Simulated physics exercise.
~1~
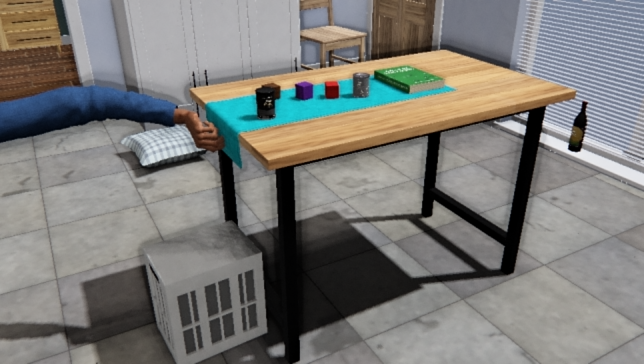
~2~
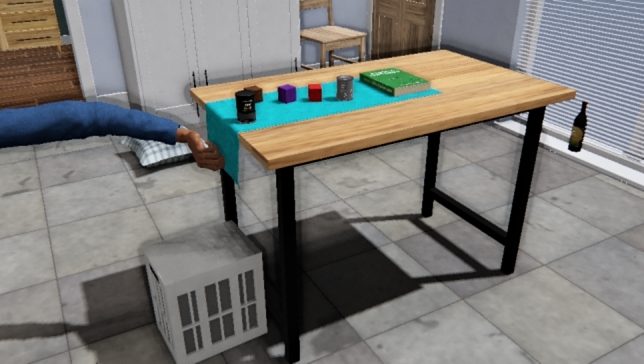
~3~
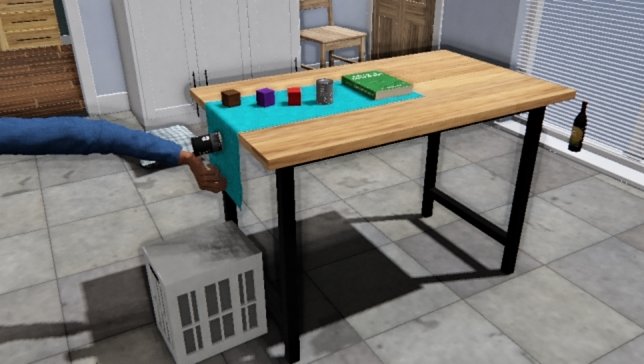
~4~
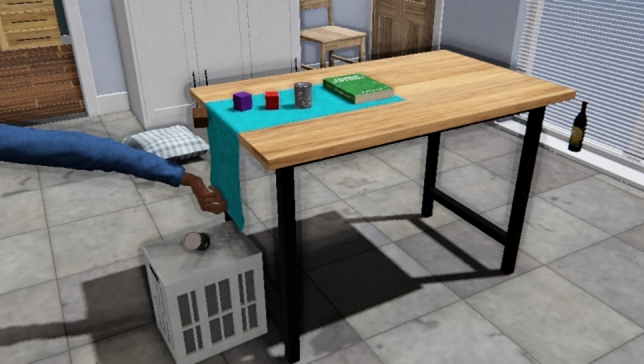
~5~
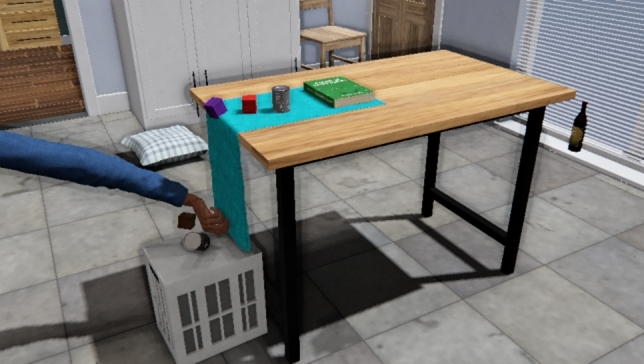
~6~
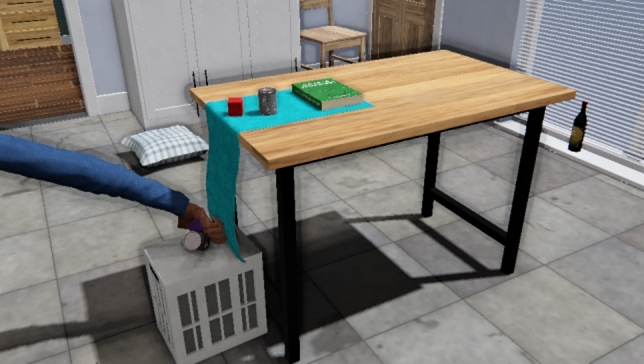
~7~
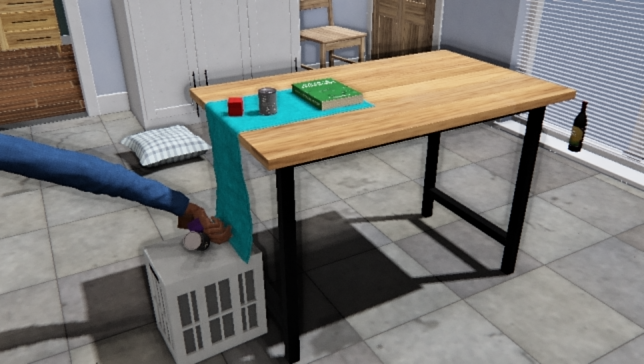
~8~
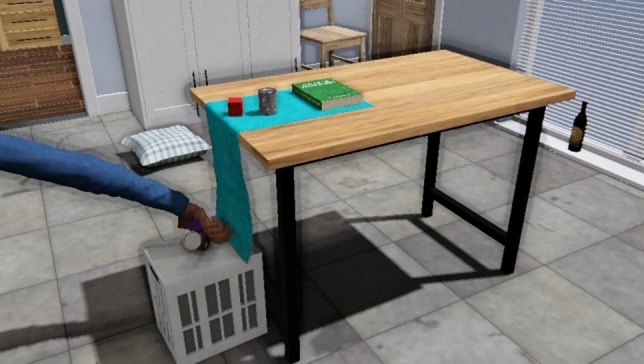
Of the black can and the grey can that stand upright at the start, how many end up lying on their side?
One does. The black can ends up lying on its side on the crate, while the grey can still stands on the table.
A hand pulls a turquoise scarf down to a crate, dropping a can, then two cubes.
